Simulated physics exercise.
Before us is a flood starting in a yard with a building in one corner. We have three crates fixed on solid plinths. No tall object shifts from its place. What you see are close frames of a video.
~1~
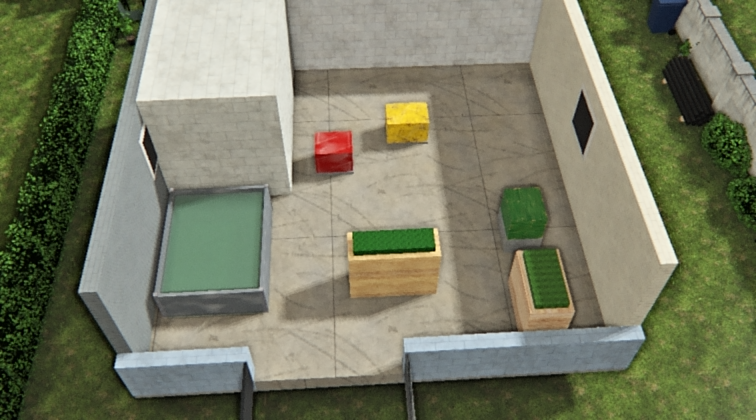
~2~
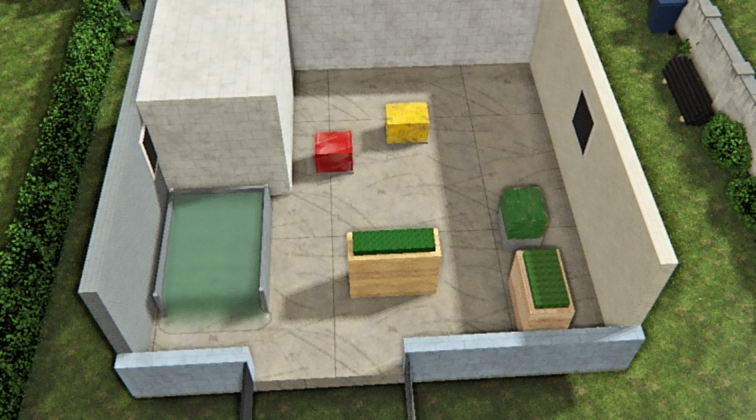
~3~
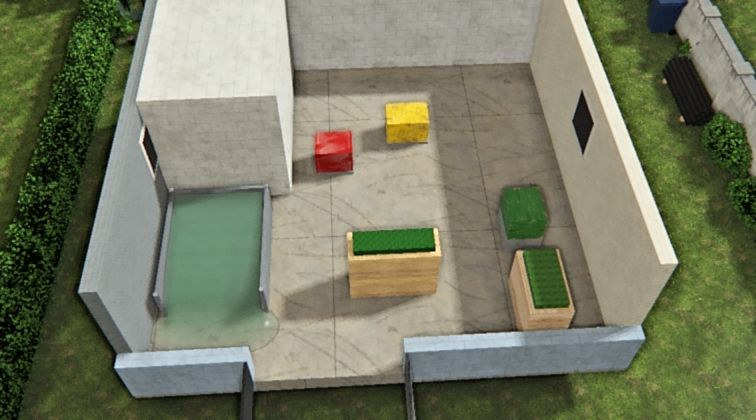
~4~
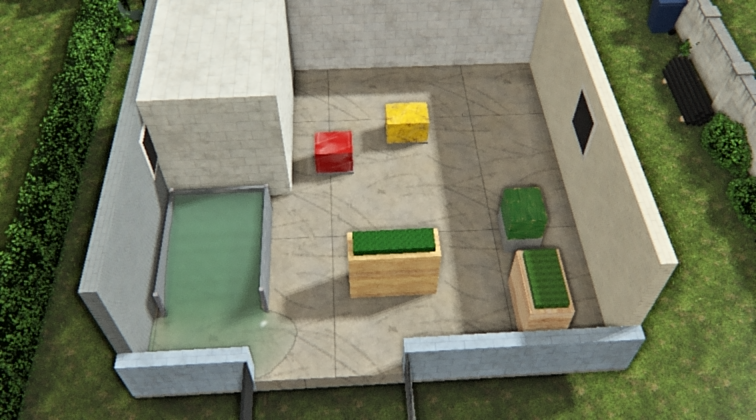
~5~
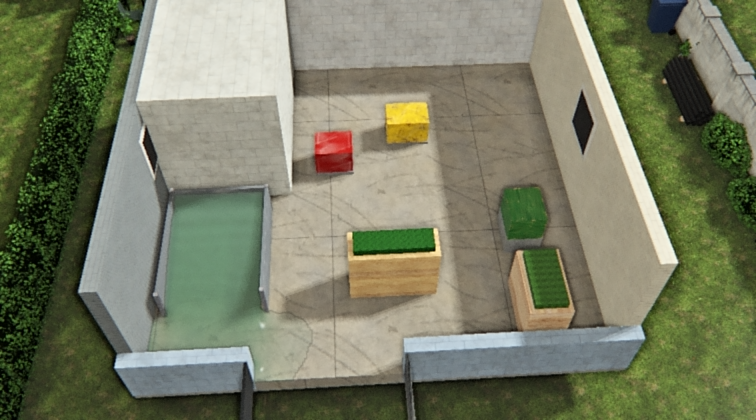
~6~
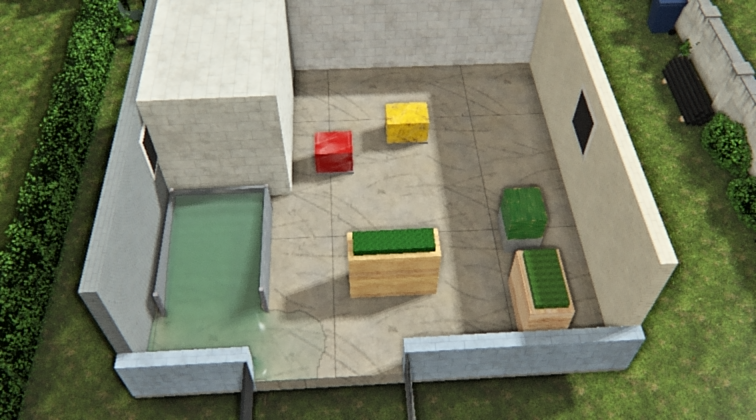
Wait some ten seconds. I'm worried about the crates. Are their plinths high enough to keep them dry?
At the end, the green crate has no water on it afterwards. The red crate has no water on it afterwards. The yellow crate has no water on it afterwards.
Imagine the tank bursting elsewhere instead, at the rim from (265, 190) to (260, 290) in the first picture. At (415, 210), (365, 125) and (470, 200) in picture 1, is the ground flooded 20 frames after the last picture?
First: Reached by the flood. Second: Spared by the leak. Third: Reached by the flood.
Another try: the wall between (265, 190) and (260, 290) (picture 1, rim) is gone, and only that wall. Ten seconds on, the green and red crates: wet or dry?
Taking them in turn, the green one is left untouched, and the red one is swamped.
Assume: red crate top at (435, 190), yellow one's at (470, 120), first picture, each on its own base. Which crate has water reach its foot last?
The yellow-painted one.
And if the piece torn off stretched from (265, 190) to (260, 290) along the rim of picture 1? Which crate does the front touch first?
First: The red crate.
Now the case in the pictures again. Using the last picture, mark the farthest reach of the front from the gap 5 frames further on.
About at (348, 362).
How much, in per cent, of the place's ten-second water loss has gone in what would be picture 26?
By my reckoning, 55 %.
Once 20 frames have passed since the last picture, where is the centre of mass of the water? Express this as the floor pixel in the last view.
It's close to (262, 295).
A moment on, water covers 10 % of the floor; the green crate not reached, the red crate not reached, the yellow crate not reached.
Next, water covers 15 % of the floor; the green crate not reached, the red crate not reached, the yellow crate not reached.
Then, water covers 25 % of the floor; the green crate not reached, the red crate not reached, the yellow crate not reached.
Later, water covers 45 % of the floor; the green crate water round its plinth, the red crate water round its plinth, the yellow crate not reached.
In the end, water covers 65 % of the floor; the green crate stayed above the water, the red crate stayed above the water, the yellow crate stayed above the water.
